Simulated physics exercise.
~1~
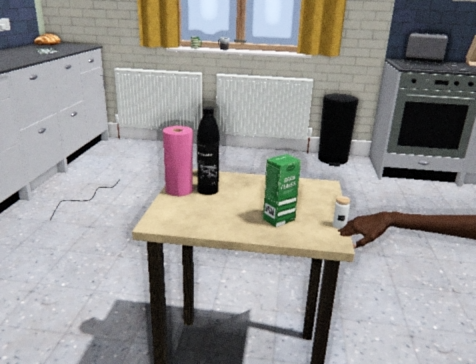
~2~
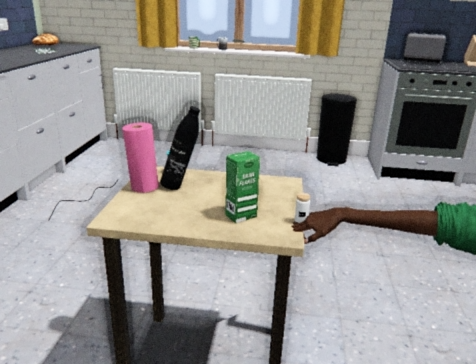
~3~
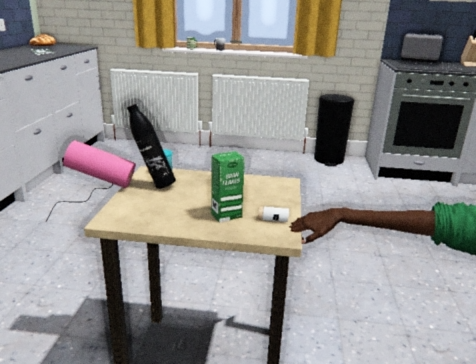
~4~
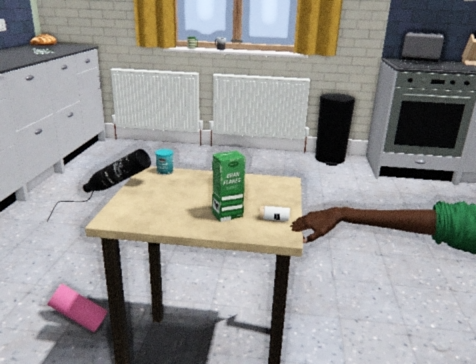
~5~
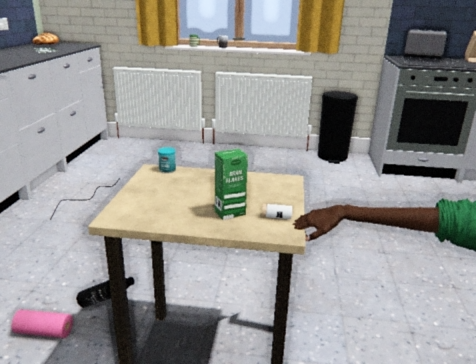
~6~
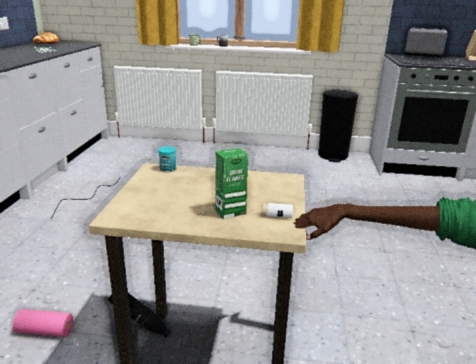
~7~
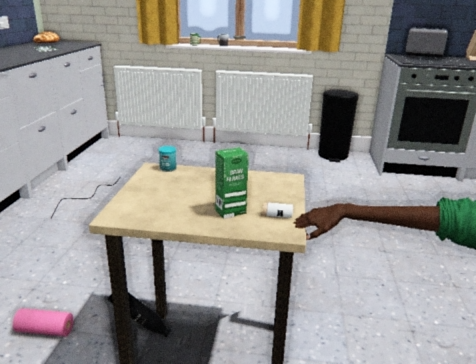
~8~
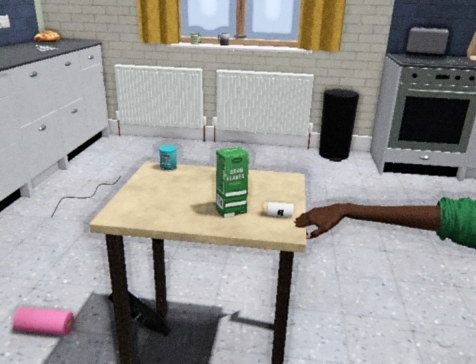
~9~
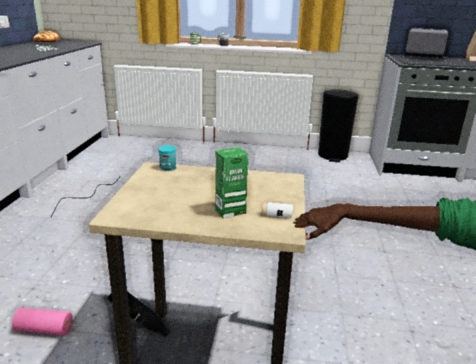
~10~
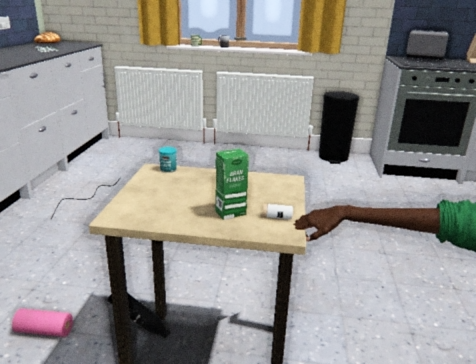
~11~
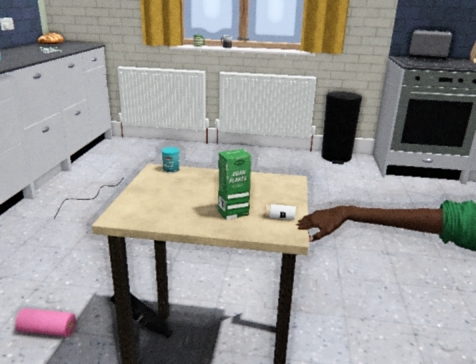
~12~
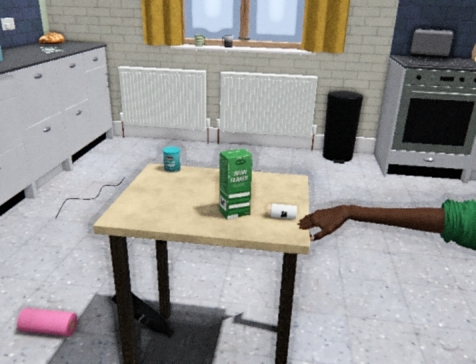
At first, a pink roll, a black bottle, a green carton and a small white shaker stand on a light-topped table in a kitchen, with a hand at its right edge. The table jerks to the left, and the bottle begins to lean. The roll topples off the left side while the shaker falls over and a turquoise tin comes into view behind. The bottle then tips over the edge too and drops to the floor. In the end, the roll lies on the floor and the bottle rests beneath the table, while the carton and tin remain upright beside the fallen shaker.
